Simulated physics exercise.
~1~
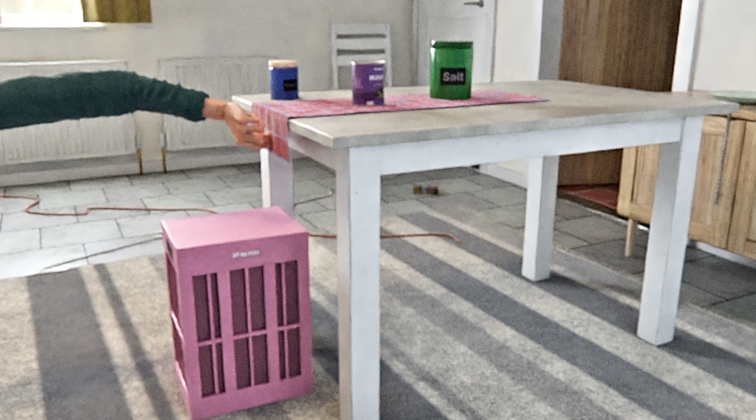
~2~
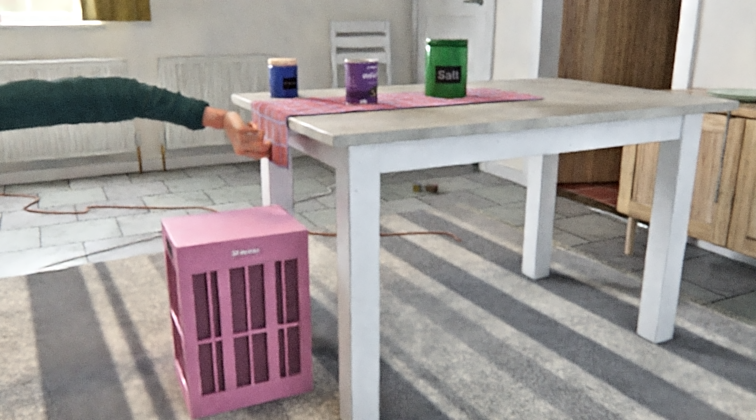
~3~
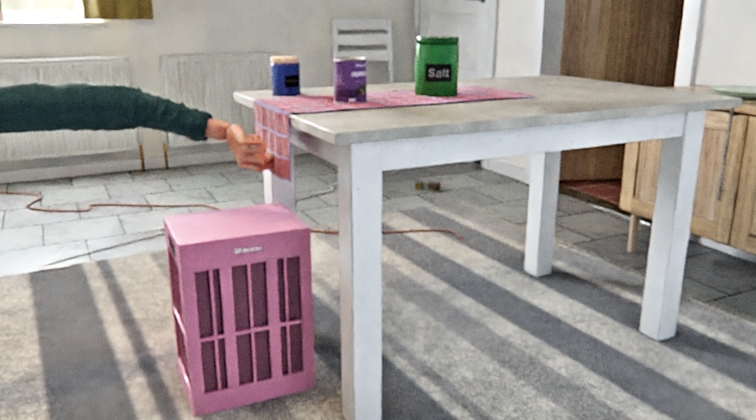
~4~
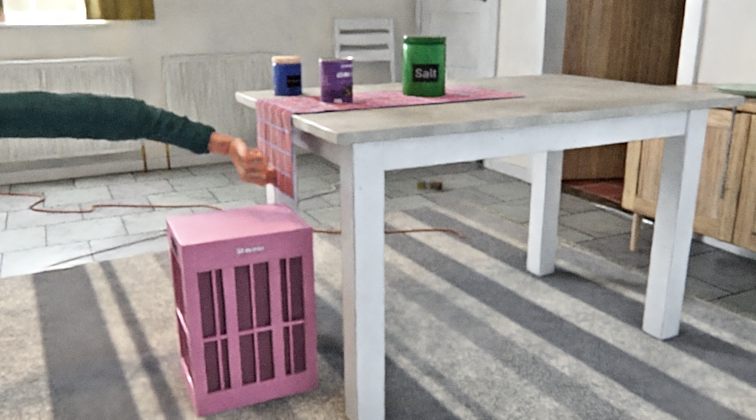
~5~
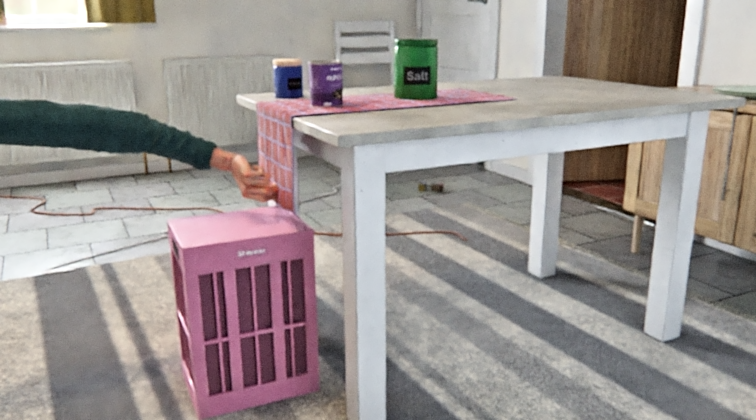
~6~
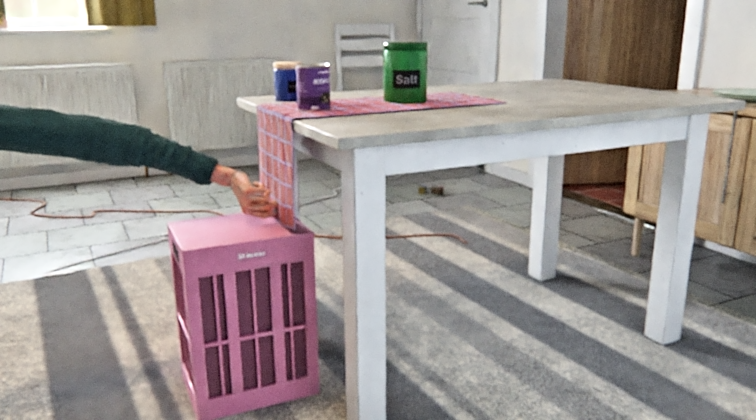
A red table runner is pulled down by a hand onto a pink crate, carrying tins left.
